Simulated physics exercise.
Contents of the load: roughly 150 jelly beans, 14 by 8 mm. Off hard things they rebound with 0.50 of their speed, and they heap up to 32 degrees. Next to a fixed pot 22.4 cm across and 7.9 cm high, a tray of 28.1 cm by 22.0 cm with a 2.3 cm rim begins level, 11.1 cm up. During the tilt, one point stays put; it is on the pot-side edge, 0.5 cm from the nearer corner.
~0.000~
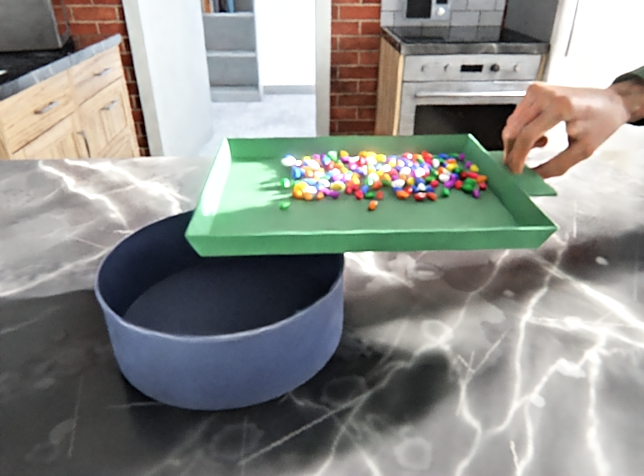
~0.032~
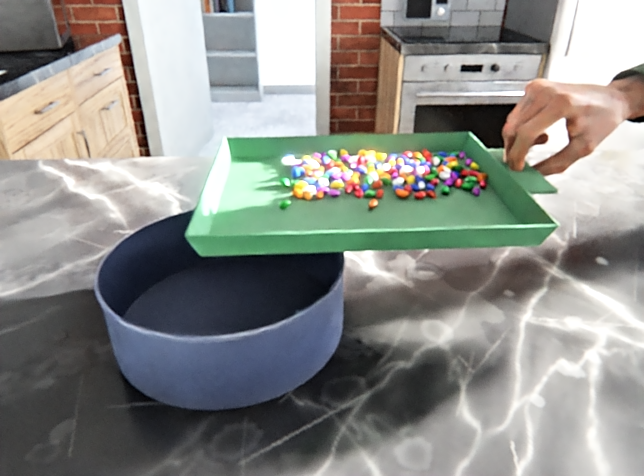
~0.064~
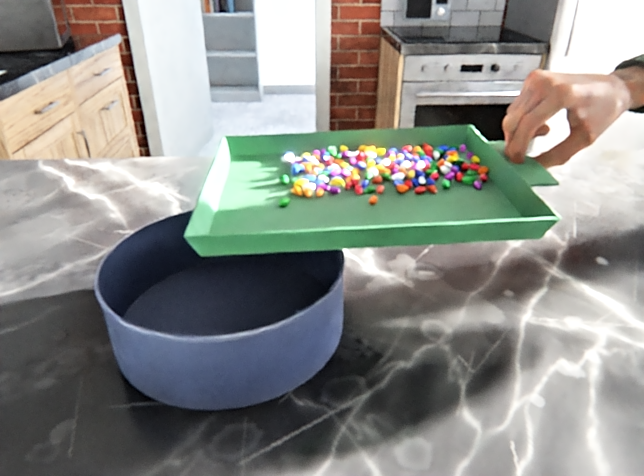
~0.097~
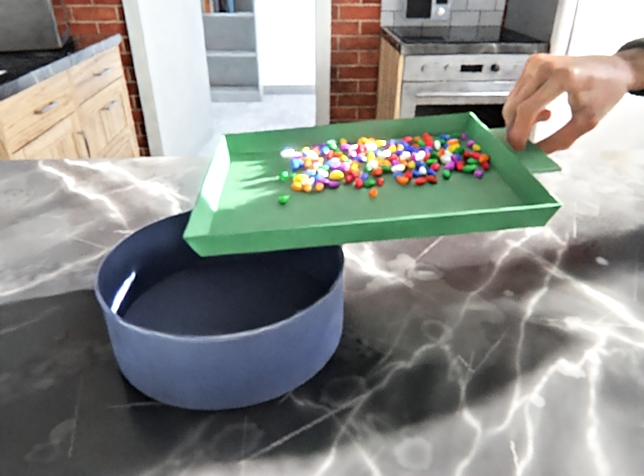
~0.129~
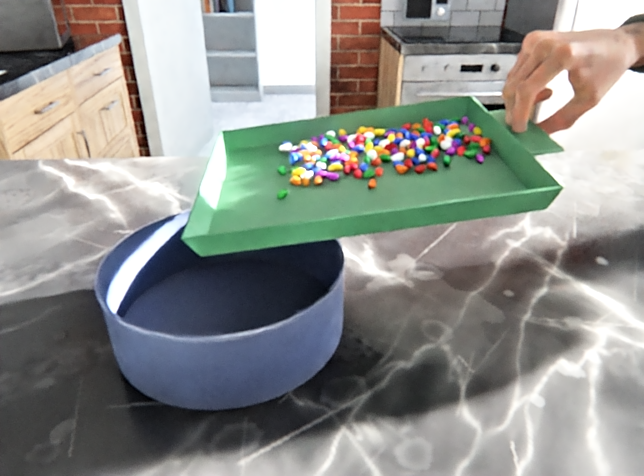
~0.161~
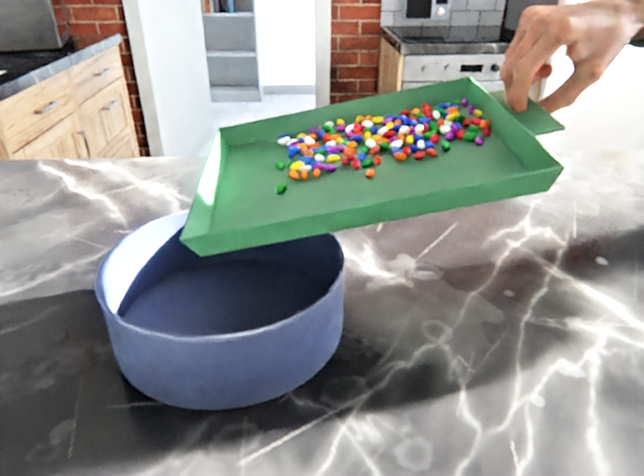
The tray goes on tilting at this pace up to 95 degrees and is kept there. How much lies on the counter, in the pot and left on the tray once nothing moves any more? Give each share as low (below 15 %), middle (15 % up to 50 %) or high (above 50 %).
Counter - middle, pot - high, tray - low.
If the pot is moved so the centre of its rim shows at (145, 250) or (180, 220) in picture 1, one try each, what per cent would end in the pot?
Close to 100 in a hundred, then close to 45 in a hundred.
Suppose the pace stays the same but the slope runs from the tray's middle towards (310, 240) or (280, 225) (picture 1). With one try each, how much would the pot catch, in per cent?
Estimate: Some 45 % and some 60 % respectively.
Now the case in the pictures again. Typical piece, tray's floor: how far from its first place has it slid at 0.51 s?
About 7 cm.
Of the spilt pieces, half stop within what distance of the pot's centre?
Roughly 28 cm from the centre.
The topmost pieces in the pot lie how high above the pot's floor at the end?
My guess is around 1.5 centimetres.
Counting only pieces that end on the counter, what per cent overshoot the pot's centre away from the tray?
That comes to roughly 100 percent.
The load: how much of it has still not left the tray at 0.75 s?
It comes to near 40 per cent.
After 0.51 s, tilt 52 degrees; the tray holds 100 %, the pot 0 %.
Then, at 0.75 s, tilt 80 degrees; the tray holds 40 %, the pot 20 %.
Then, at 1.09 s, tilt 95 degrees; the tray holds 0 %, the pot 70 %.
At rest (2.5 s), counter 30 %, pot 70 %, tray 0 %.
